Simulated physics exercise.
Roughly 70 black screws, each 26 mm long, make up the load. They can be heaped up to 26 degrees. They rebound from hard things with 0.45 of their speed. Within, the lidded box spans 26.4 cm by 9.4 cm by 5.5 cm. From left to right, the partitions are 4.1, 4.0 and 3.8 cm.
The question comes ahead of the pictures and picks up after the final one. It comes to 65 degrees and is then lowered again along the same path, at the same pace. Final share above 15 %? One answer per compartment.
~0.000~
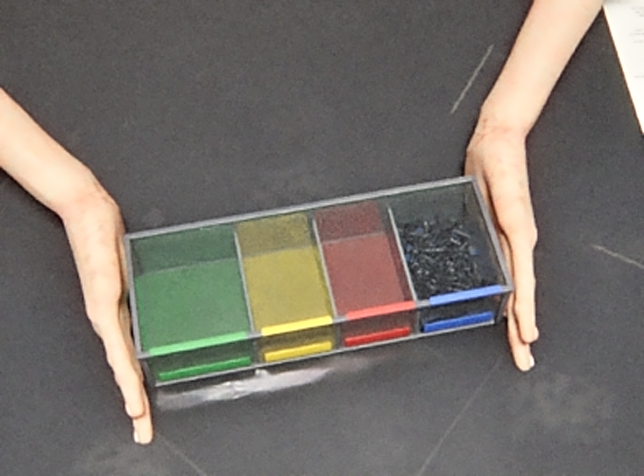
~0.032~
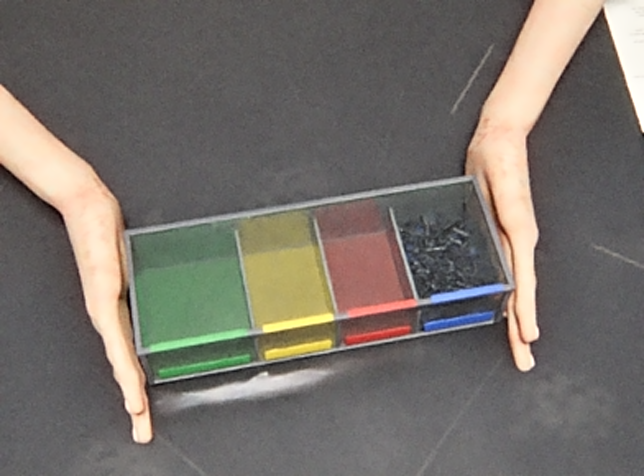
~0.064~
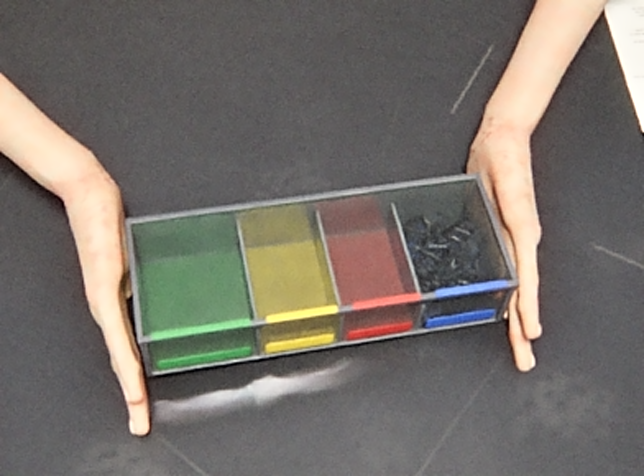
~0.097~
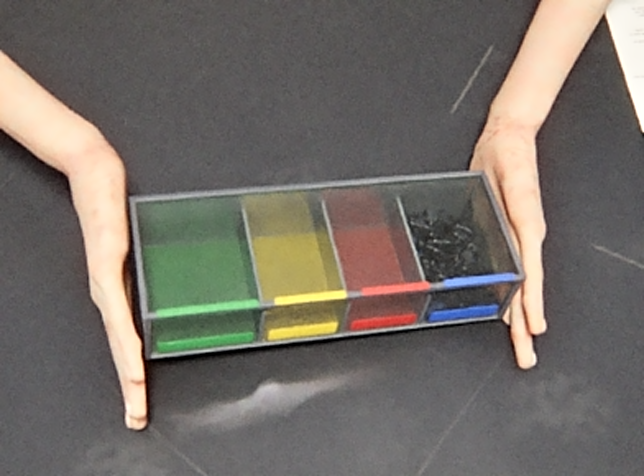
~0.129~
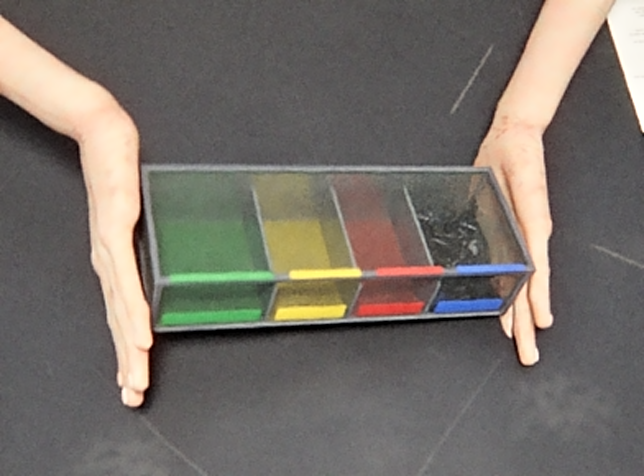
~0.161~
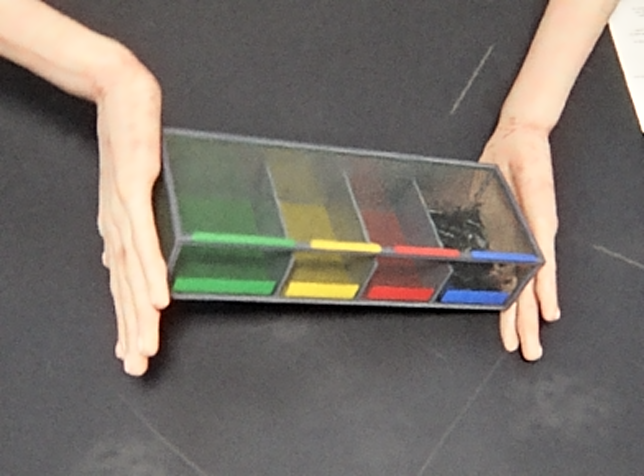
Red compartment: Below or equal, blue compartment: Above, green compartment: Below or equal, yellow compartment: Below or equal.
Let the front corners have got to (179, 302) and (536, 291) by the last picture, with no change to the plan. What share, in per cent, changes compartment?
Estimate: Near 0 %.
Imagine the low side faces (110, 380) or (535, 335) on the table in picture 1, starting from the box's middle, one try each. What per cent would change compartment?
The share comes to roughly 15 in a hundred, then roughly 0 in a hundred.
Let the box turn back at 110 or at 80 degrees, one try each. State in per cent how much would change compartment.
Some 0 and some 0 per cent, respectively.
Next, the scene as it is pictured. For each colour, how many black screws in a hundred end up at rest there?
Red: 0 %, blue: 100 %, green: 0 %, yellow: 0 %.
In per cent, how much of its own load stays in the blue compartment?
Share retained: Approx. 100 %.
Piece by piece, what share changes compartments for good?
Somewhere around 0 percent.
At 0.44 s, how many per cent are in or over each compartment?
Red 0 %, blue 100 %, green 0 %, yellow 0 %.
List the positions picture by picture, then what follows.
In the first picture, box tilt 0 degrees, front corners at (142, 354) and (507, 287); blue 100 %.
In the second picture, box tilt 1 degrees, front corners at (142, 350) and (509, 286).
In the third picture, box tilt 4 degrees, front corners at (143, 338) and (513, 282), lowest corner right back.
In the fourth picture, box tilt 9 degrees, front corners at (148, 315) and (519, 276), lowest corner right back.
In the fifth picture, box tilt 16 degrees, front corners at (160, 279) and (529, 268), lowest corner right back.
In the sixth picture, box tilt 24 degrees, front corners at (181, 237) and (539, 260), lowest corner right back; blue 100 %. The box's pace is about 240 degrees a second.
Then, at 0.44 s, tilt 63 degrees; blue 100 %.
After 0.63 s, tilt 23 degrees; blue 100 %.
After 0.94 s, tilt 0 degrees; blue 100 %.
By 1.2 s all is still; red 0 %, blue 100 %, green 0 %, yellow 0 %.
